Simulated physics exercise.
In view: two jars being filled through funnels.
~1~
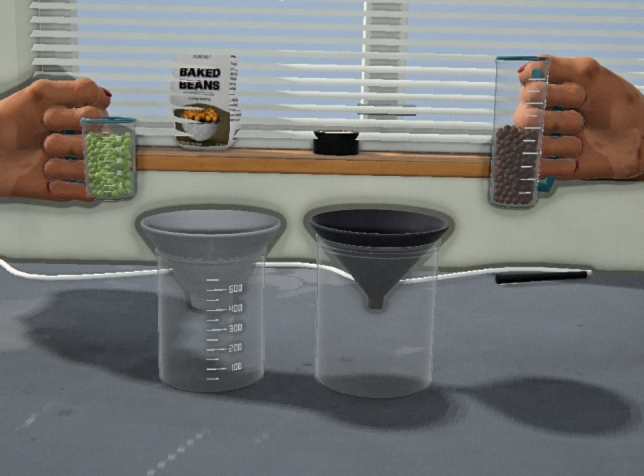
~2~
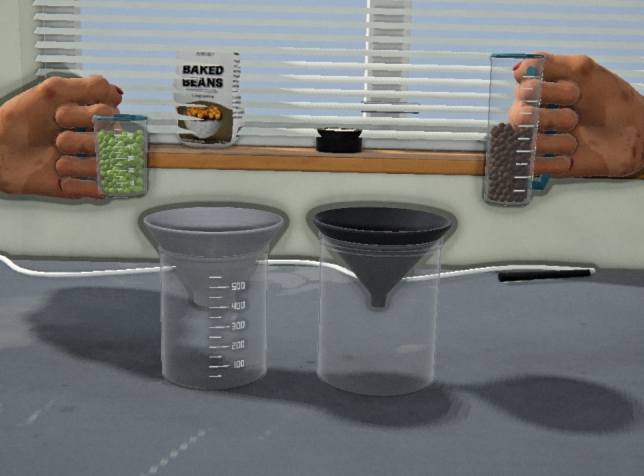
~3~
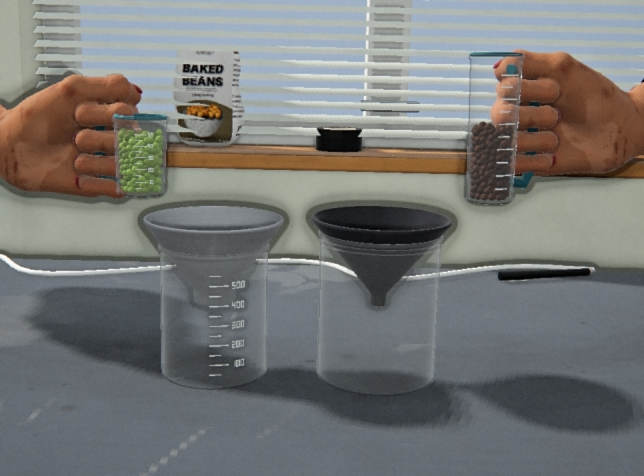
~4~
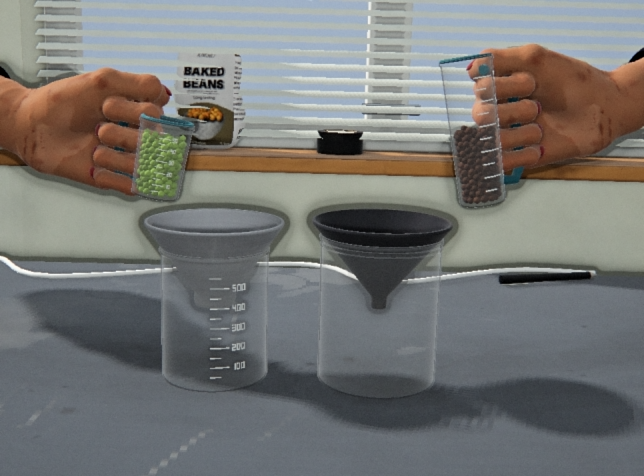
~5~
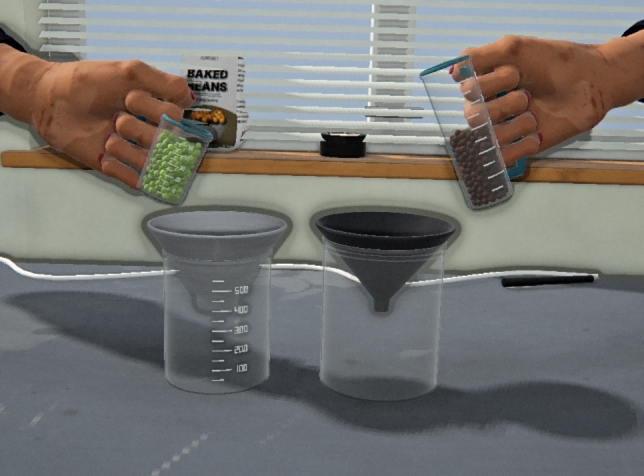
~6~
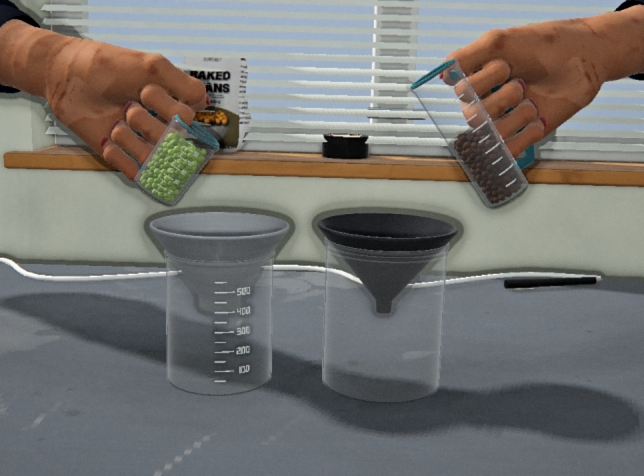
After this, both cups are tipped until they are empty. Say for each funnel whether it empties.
In the end the left one empties into its jar, and the right one clogs.
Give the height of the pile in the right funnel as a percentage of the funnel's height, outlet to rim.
Near 70 %.
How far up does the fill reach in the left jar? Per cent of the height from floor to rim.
It comes to 10 per cent or so.
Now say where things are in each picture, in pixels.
In the first frame, left funnel at (212, 233), outlet at (212, 304), about 6 pieces wide; left cup at (110, 158), holding dried peas; right funnel at (378, 232), outlet at (375, 308), under two pieces wide; right cup at (518, 132), holding allspice berries.
In the second frame, left cup at (122, 156), upright; right cup at (512, 130), upright.
In the third frame, left cup at (141, 155), upright; right cup at (493, 128), upright.
In the fourth frame, left cup at (161, 158), tipped 11°; right cup at (474, 131), tipped 11°.
In the fifth frame, left cup at (173, 161), tipped 23°; right cup at (469, 134), tipped 23°.
In the sixth frame, left funnel at (220, 235), outlet at (220, 306); left cup at (176, 162), tipped 35°; right funnel at (387, 236), outlet at (383, 312); right cup at (471, 135), tipped 35°.
Then, 0.39 s after the last picture, left, all still in the cup; right, all still in the cup.
Then, 0.80 s after the last picture, left, nearly all still in the cup, a stray few in or over the funnel, a stray few down in the jar; right, all still in the cup.
Then, 1.28 s after the last picture, left, a small part still in the cup, about a third in or over the funnel, about two thirds down in the jar; right, about half still in the cup, about half in or over the funnel, a stray few down in the jar.
At rest, left, all down in the jar; right, nearly all stuck in the funnel, a stray few down in the jar.
